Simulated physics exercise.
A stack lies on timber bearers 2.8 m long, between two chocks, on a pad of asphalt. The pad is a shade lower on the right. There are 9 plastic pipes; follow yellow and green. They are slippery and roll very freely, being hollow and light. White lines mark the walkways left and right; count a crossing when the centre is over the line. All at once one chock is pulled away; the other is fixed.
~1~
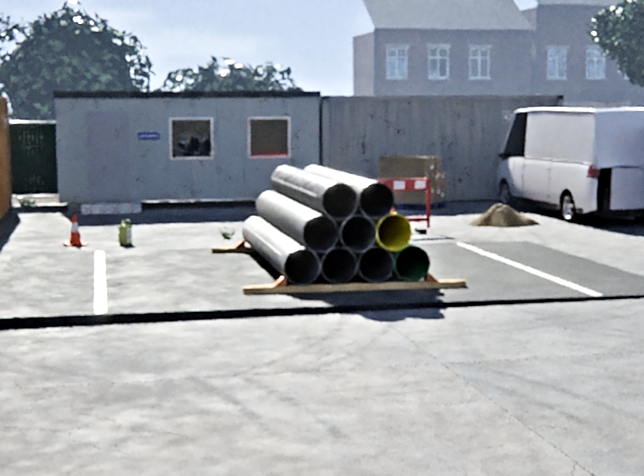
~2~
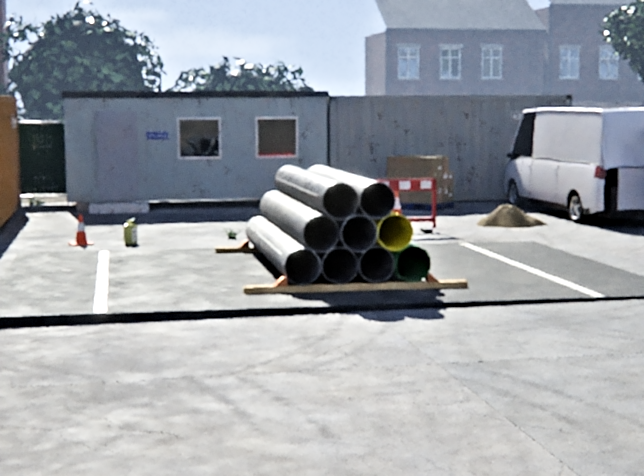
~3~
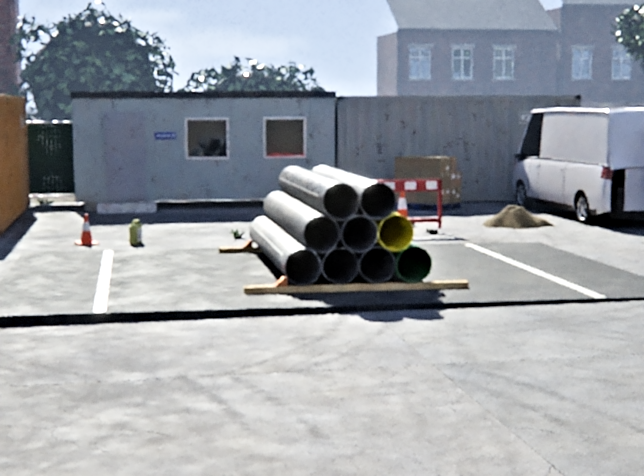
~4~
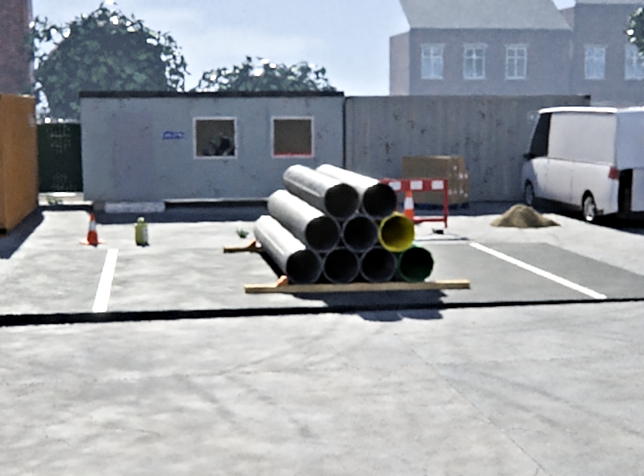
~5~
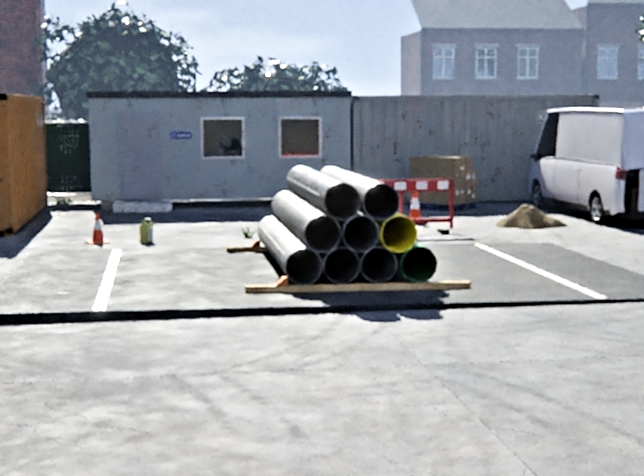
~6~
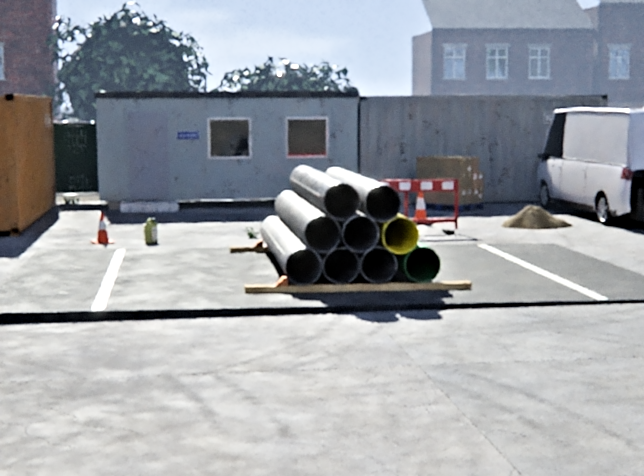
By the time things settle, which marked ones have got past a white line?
Yellow rolls past a line. Green gets beyond a line.
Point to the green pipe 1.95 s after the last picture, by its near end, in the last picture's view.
Around (553, 270).
Another 0.9 s on from the last picture, yellow is on the bearers, 70 cm from the bearers' right end; green is on the bearers, 5 cm from the bearers' right end, rolling right; 0 past a line.
Another 2.0 s on from the last picture, yellow is on the bearers, 45 cm from the bearers' right end, rolling right; green is off the bearers, 30 cm short of the right line, rolling right; 0 past a line.
Another 3.2 s on from the last picture, yellow is off the bearers, 100 cm short of the right line, rolling right; green is past the right line; 1 past a line.
Another 4.6 s on from the last picture, yellow is past the right line; green is past the right line; 2 past a line.
In the end (10.1 s after the last picture), yellow is past the right line; green is past the right line; 3 past a line.
